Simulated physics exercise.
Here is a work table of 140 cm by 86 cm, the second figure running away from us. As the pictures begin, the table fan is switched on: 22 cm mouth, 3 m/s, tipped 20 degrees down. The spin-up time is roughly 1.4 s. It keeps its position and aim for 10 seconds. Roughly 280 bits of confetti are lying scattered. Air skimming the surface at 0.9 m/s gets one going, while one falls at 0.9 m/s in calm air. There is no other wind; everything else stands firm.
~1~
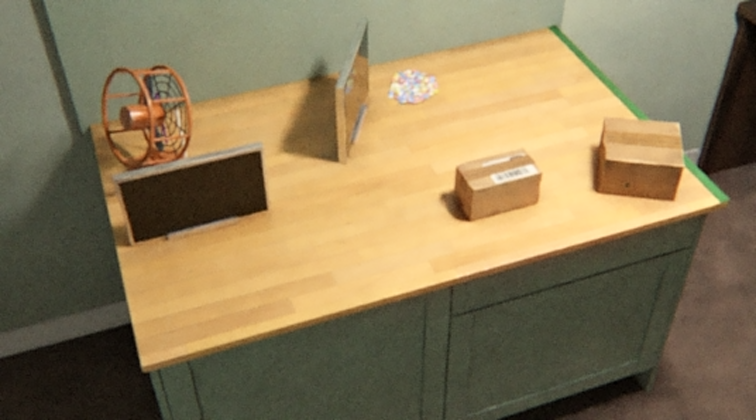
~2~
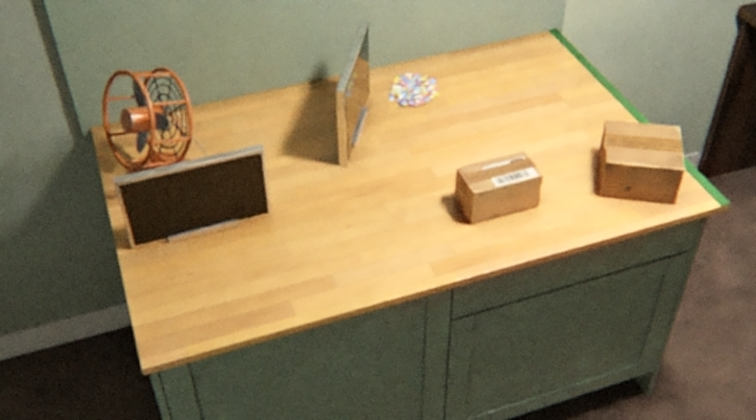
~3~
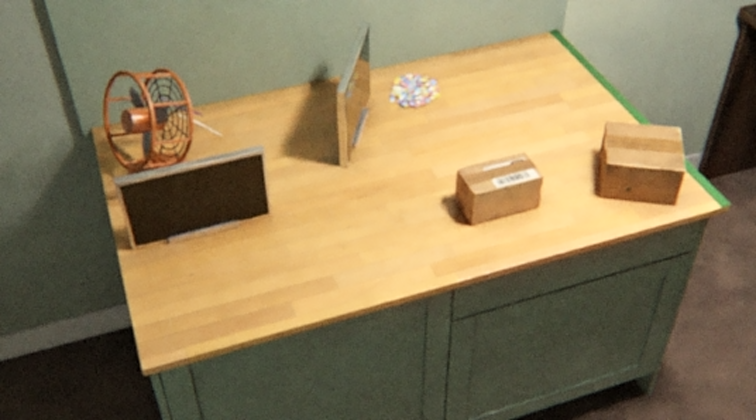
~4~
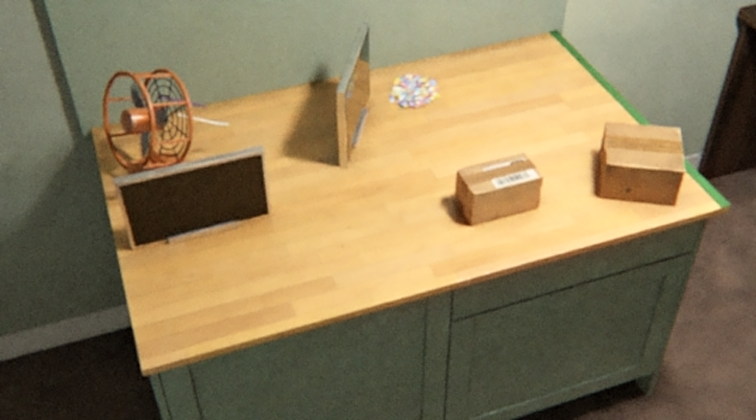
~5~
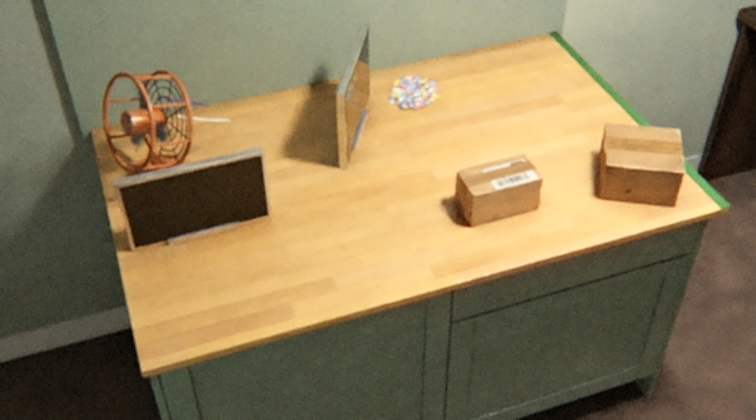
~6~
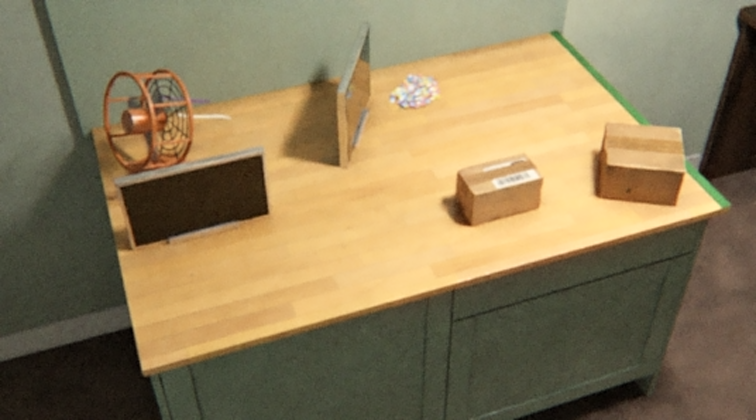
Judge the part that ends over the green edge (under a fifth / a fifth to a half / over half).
I'm guessing the proportion over that edge is one fifth to one half.
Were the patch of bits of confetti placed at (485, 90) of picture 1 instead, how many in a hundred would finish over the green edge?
Share at the end: About 3 %.
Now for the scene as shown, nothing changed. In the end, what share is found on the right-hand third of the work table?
Roughly 10 in a hundred.
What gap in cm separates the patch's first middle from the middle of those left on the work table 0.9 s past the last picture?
Centre offset: Approx. 0 cm.
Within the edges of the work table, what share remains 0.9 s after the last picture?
I reckon some 80 %.
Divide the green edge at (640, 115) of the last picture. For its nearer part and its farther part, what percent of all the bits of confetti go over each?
Estimate: Nearer ~ 0 %; farther ~ 40 %.
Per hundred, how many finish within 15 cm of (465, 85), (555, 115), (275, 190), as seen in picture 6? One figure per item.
I would say some 30 %, 0 % and 0 % respectively.
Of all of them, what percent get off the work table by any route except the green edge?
The figure is near 0 %.
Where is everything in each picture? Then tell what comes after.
In the first frame, the middle of the bits of confetti is near (411, 87), none has stirred yet and the mouth of the table fan is at (146, 116).
In the second frame, the middle of the bits of confetti is near (411, 89), none has stirred yet and the green edge is centred on (632, 106).
In the third frame, the middle of the bits of confetti is near (412, 90), none has stirred yet, the top of a laptop is at (354, 55) and the top of a box is at (500, 172).
In the fourth frame, the middle of the bits of confetti is near (412, 91) and none has stirred yet.
In the fifth frame, the middle of the bits of confetti is near (412, 92) and none has stirred yet.
In the sixth frame, the middle of the bits of confetti is near (418, 91), the farthest in sight from the table fan is at (436, 84) and about 10 % have left their places.
Then, 0.9 s after the last picture, 22 % are over the green edge; the middle of those still in play is near (422, 93); 50 % have settled or left.
Then, 2.1 s after the last picture, 28 % are over the green edge; the middle of those still in play is near (420, 94); 60 % have settled or left.
Then, 4.4 s after the last picture, 33 % are over the green edge; the middle of those still in play is near (420, 94); 67 % have settled or left.
Then, 8.9 s after the last picture, at the end, 38 % are over the green edge; the middle of those still in play is near (419, 95).
